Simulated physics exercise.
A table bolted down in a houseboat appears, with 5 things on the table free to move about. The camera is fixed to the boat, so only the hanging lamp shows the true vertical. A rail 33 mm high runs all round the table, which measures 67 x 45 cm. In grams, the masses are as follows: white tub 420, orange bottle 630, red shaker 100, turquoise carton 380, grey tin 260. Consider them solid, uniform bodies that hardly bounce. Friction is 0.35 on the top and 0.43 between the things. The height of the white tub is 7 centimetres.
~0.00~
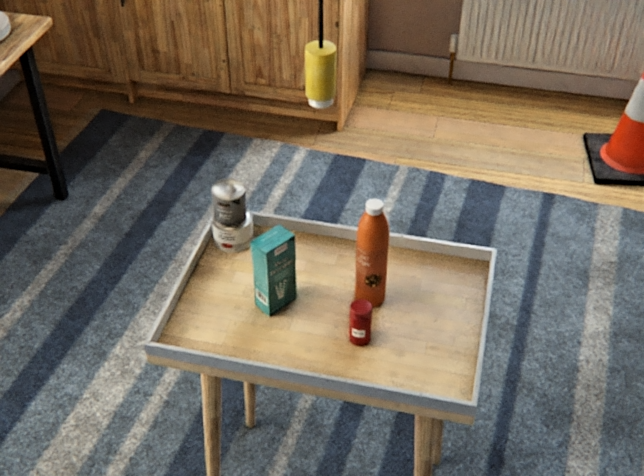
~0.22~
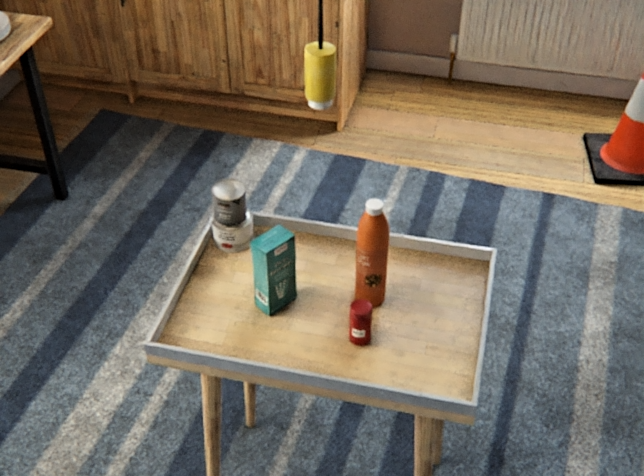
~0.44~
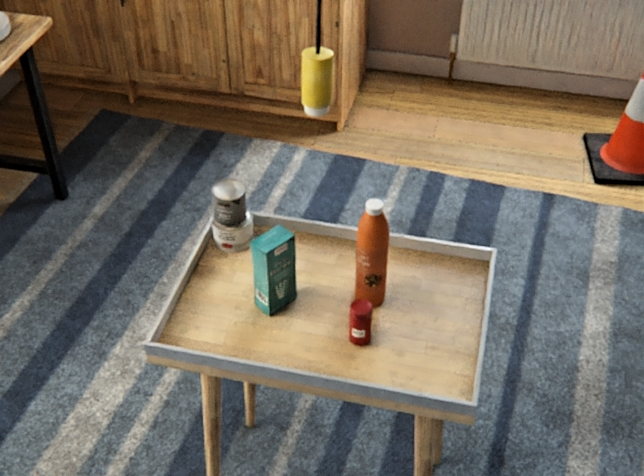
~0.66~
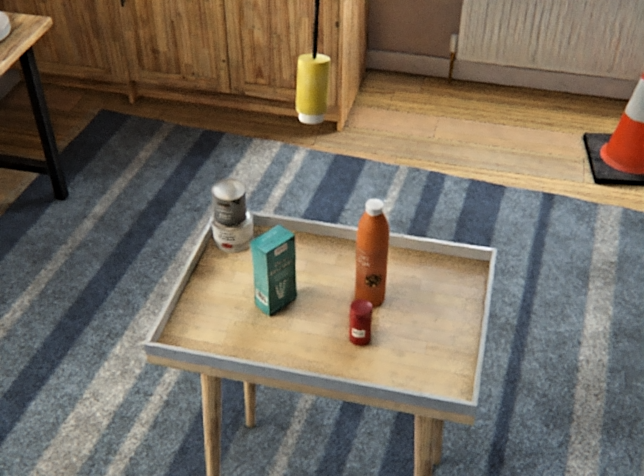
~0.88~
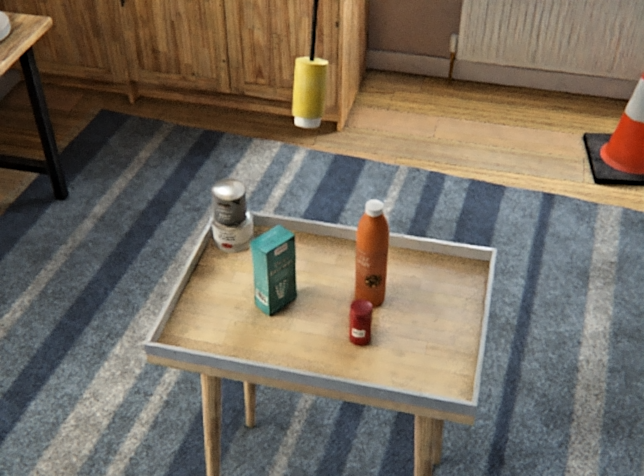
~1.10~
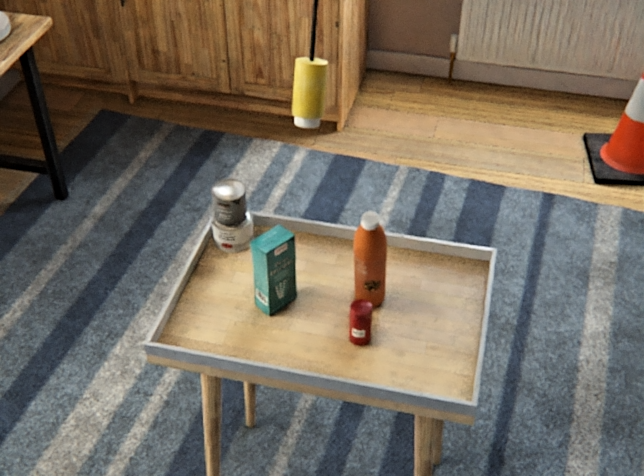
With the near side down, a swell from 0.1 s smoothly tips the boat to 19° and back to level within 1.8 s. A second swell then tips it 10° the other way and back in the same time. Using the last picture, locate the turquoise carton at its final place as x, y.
Final place of the turquoise carton: (274, 271).
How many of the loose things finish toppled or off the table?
I make it 1.
After 1.40 s, boat heeled 11°, near side down; orange bottle 54° off its base; red shaker moved 8 cm.
After 1.60 s, boat heeled 5°, near side down; orange bottle 69° off its base; red shaker moved 12 cm.
In the end (4.2 s), toppled on the table, orange bottle; not toppled but over 5 cm from the start, red shaker; the other 3 under 5 cm from the start. In the last view, turquoise carton near (274, 271).
